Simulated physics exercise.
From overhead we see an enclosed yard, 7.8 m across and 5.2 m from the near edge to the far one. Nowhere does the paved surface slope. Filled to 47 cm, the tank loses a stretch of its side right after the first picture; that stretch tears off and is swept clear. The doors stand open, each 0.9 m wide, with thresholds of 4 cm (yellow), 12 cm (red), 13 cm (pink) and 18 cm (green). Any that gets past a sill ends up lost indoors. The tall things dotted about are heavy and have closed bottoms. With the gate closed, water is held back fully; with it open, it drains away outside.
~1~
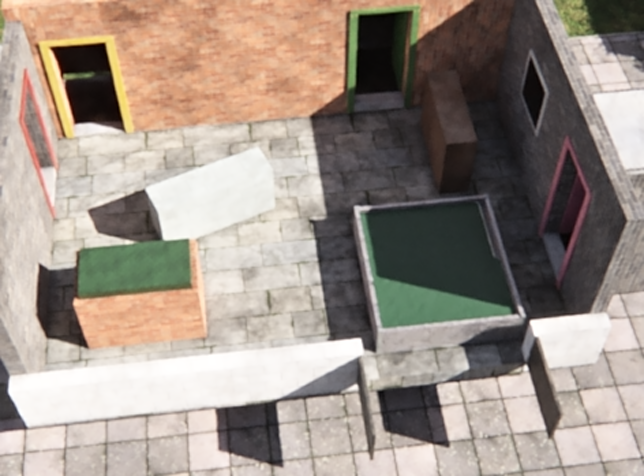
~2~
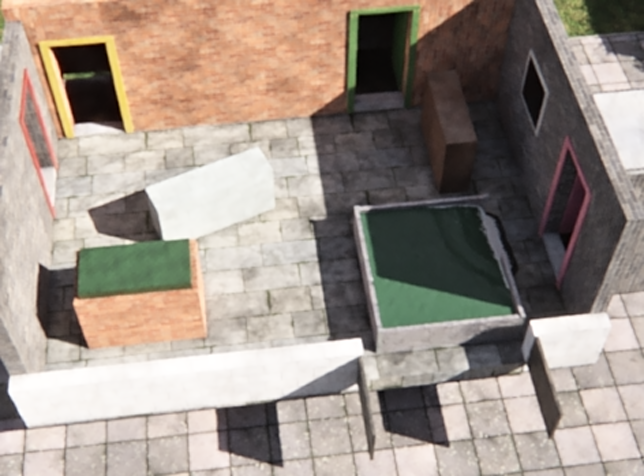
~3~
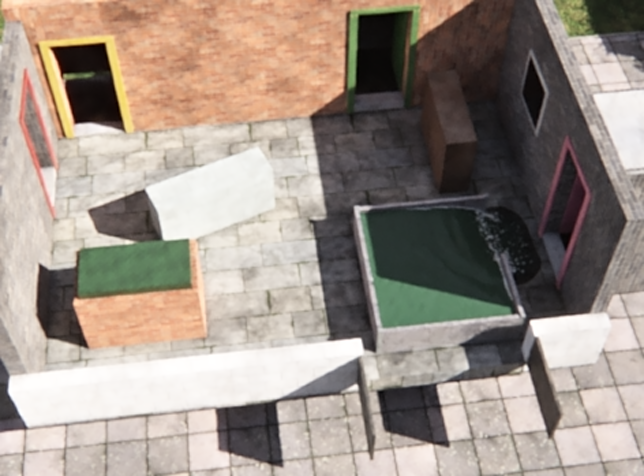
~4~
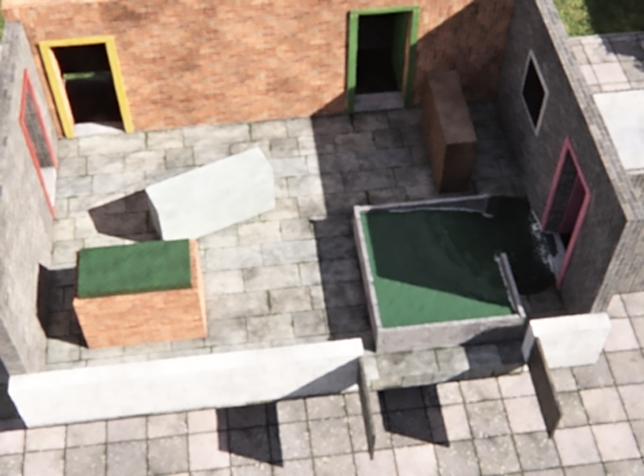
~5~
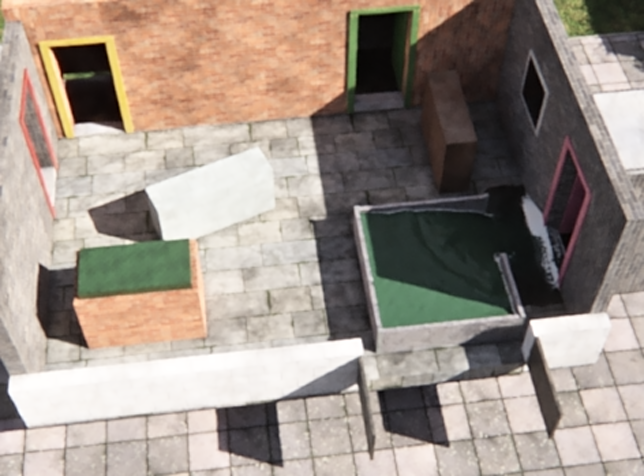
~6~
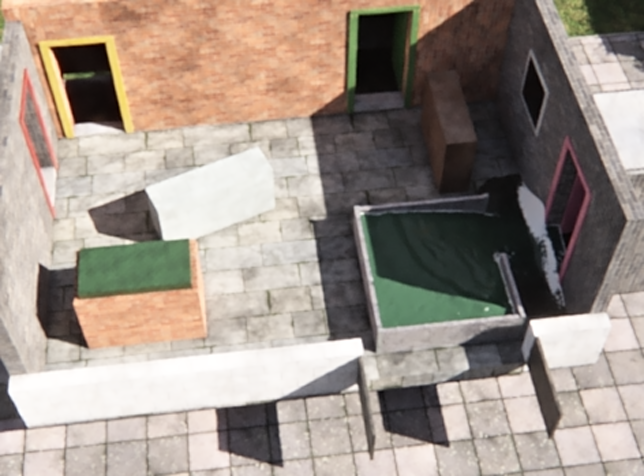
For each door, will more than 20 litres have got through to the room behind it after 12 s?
Outcome: Yellow door: Within the limit; red door: Within the limit; pink door: Past the limit; green door: Within the limit.
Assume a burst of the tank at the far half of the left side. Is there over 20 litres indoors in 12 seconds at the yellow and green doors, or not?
Compared with the limit, yellow is higher and green is lower.
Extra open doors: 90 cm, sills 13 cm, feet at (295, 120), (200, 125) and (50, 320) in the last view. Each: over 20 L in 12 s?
First doorway falls short, second falls short, third falls short.
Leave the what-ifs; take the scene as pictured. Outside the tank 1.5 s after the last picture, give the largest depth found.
Depth max: Approx. 34 cm.
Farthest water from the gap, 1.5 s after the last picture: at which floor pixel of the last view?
That lands around (487, 104) in the last picture.
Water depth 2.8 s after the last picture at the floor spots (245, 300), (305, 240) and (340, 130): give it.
About 0, 0 and 3 cm respectively.
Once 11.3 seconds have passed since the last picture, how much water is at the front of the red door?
Some 4.5 centimetres of depth.
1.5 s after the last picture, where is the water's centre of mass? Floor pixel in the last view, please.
I'd put it close to (452, 257).
Then, 0.7 s after the last picture water covers 10 % of the floor and is deepest (38 cm) near (528, 229); yellow door not reached, red door not reached, pink door 28 cm at the sill, 64 L in, green door not reached.
Then, 1.5 s after the last picture water covers 15 % of the floor and is deepest (34 cm) near (531, 238); yellow door not reached, red door not reached, pink door 27 cm at the sill, 138 L in, green door not reached.
Then, 2.8 s after the last picture water covers 25 % of the floor and is deepest (26 cm) near (454, 129); yellow door not reached, red door not reached, pink door 21 cm at the sill, 214 L in, green door 6 cm at the sill, 0 L in.
Then, 6.3 s after the last picture water covers 55 % of the floor and is deepest (20 cm) near (494, 125); yellow door 1 cm at the sill, 0 L in, red door 3 cm at the sill, 0 L in, pink door 14 cm at the sill, 266 L in, green door 7 cm at the sill, 0 L in.
Then, 11.3 s after the last picture water covers 80 % of the floor and is deepest (12 cm) near (566, 343); yellow door 5 cm at the sill, 1 L in, red door 5 cm at the sill, 0 L in, pink door 11 cm at the sill, 271 L in, green door 4 cm at the sill, 0 L in.
